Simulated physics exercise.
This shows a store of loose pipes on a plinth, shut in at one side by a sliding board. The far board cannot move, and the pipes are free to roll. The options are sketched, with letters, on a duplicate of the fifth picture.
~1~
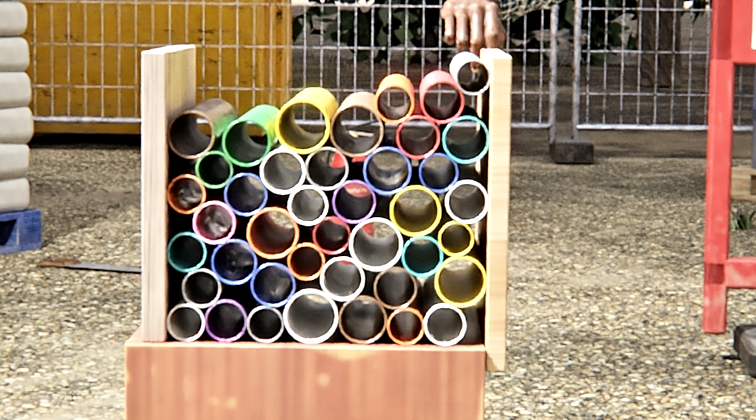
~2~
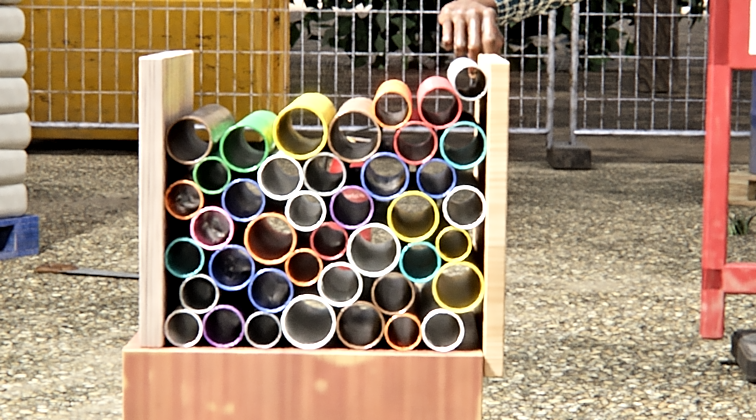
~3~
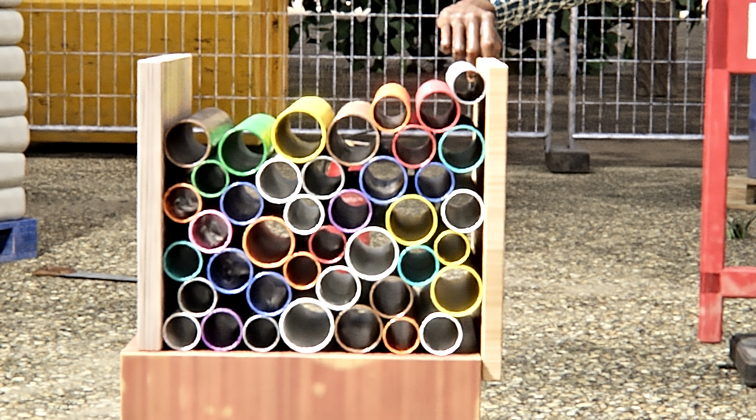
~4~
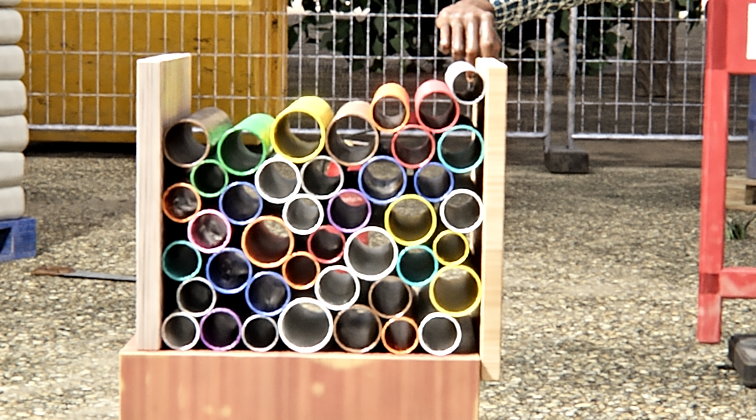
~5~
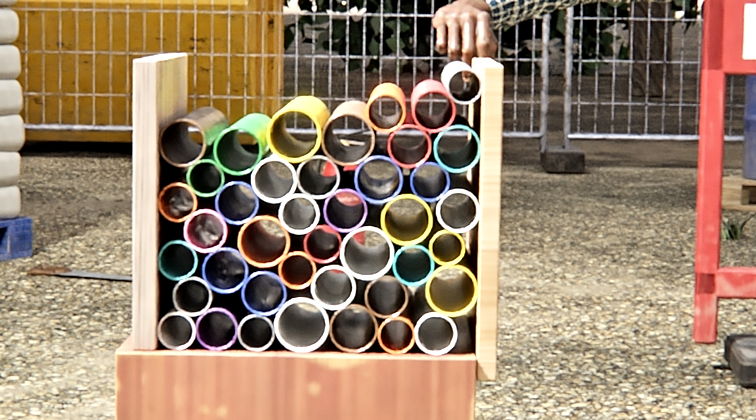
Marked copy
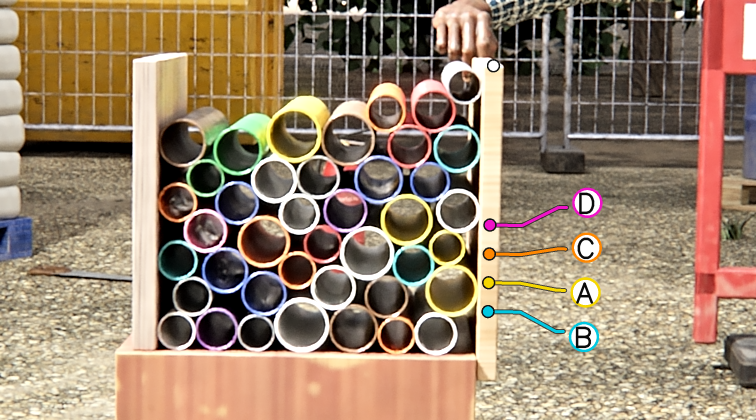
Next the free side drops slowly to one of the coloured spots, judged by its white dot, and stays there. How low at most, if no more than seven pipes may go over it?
Slide it to C.
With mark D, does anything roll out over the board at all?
Yes, at D.
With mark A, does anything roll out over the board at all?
Yes, at A.
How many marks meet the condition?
Two of the four.
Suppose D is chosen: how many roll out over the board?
It comes to three.
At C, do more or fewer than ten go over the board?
At C, fewer than ten.
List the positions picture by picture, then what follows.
In the first frame, a white pipe (186, 322); an orange pipe (406, 327); a white pipe (343, 278).
In the second frame, a white pipe (340, 284); a yellow pipe (453, 245).
In the third frame, a red pipe (328, 245); a white pipe (304, 214).
In the fourth frame, a red pipe (413, 146); a green pipe (242, 151).
In the fifth frame, a grey pipe (465, 86); side board (483, 206); a white pipe (177, 331).
On the marked copy, A at (489, 283); B at (488, 311); C at (490, 254); D at (490, 225); the white dot at (494, 66).
Following C. Soon after the start, top of the board (481, 151).
Later, top of the board (479, 248).
In the end, top of the board (479, 253), seven out over the board.
As for the rest, A more than seven out over the board; B more than seven out over the board; D three out over the board.
